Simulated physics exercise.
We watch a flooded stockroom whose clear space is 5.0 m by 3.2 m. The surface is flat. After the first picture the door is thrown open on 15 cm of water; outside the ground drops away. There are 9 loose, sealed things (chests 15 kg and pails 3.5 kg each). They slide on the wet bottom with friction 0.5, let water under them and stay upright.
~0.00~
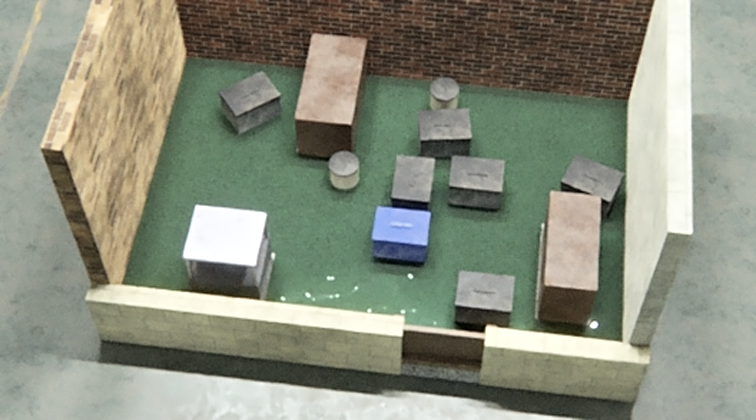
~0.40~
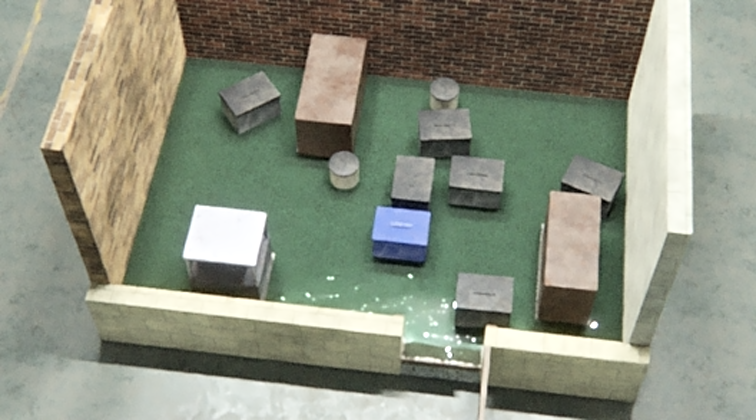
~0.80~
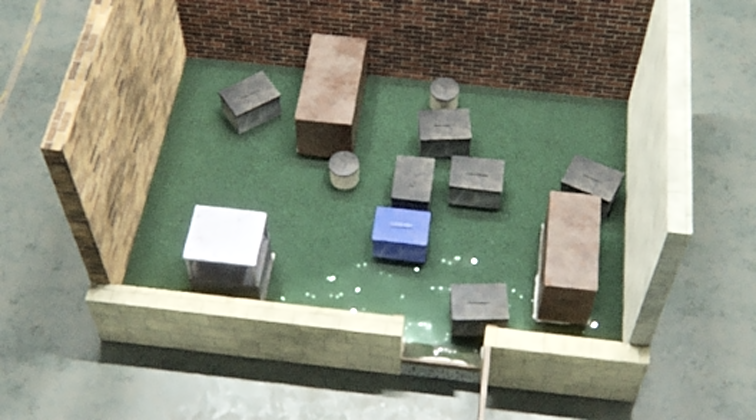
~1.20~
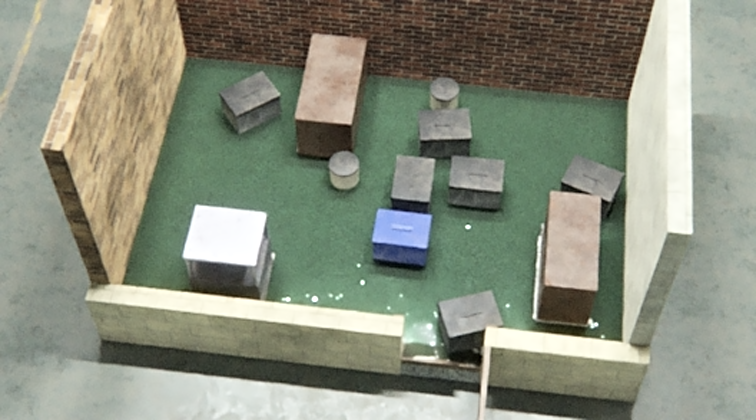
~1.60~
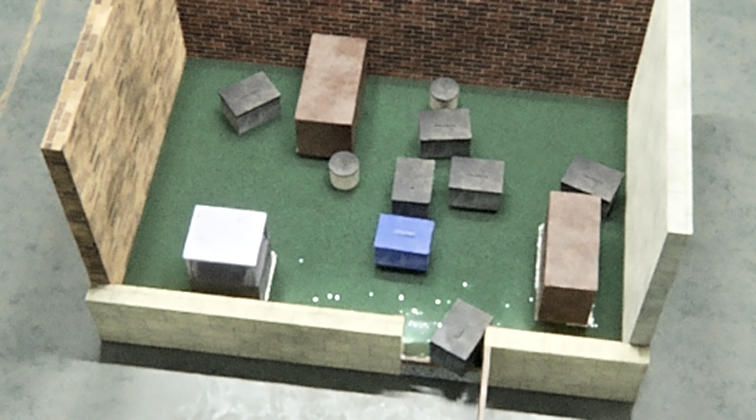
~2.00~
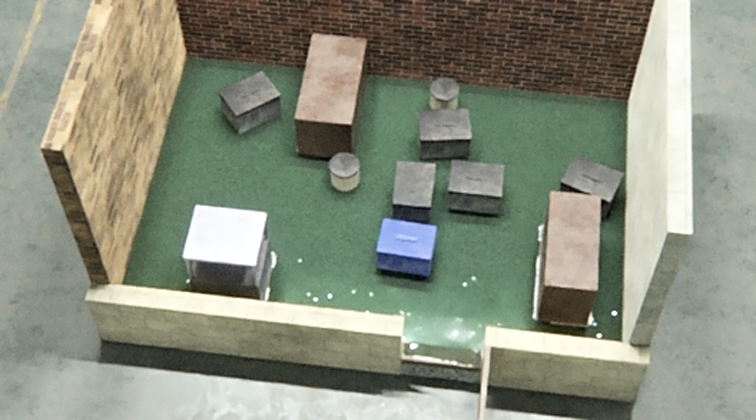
A dark chest near the front doorway of a flooded, walled room shifted, turned and slipped out through the opening after the door opened, while the blue chest behind it drifted slightly forward.
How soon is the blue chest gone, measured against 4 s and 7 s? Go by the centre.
That happens between the two times.
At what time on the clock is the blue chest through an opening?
At about 5.5 s.
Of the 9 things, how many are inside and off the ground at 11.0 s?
At that moment 6.
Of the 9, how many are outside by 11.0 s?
By then 2.
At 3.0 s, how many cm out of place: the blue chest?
About 30 cm.
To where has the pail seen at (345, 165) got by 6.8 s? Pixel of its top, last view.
Near (378, 182).
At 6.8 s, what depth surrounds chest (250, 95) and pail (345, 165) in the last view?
Roughly 13 and 12 cm.
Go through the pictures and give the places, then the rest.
The first frame shows the blue chest at (401, 226) floats; 15 cm deep round most things; 0 of 9 have shifted.
The second frame shows the blue chest at (401, 226) floats; about 2140 L in view; 0 of 9 have shifted.
The third frame shows the blue chest at (401, 226), afloat; about 2120 L in view; 1 of 9 have shifted.
The fourth frame shows the blue chest at (402, 228) floats; about 2100 L in view; 1 of 9 have shifted.
The fifth frame shows the blue chest at (404, 234) floats, 9 cm from its start; about 2080 L in view; 2 of 9 have shifted.
The sixth frame shows the blue chest at (407, 239) floats, 16 cm from its start; 14 cm deep round most things; 4 of 9 have shifted.
After 3.0 s the blue chest is near (415, 253), 0.3 m from its start, afloat; 1 of 9 are out; 8 afloat.
After 6.8 s the blue chest has gone out (at 5.7 s); 2 of 9 are out; 7 afloat.
After 11.0 s the blue chest has gone out (at 5.7 s); 2 of 9 are out; 6 afloat.
After 15.0 s the blue chest has gone out (at 5.7 s); 4 of 9 are out; 5 afloat.
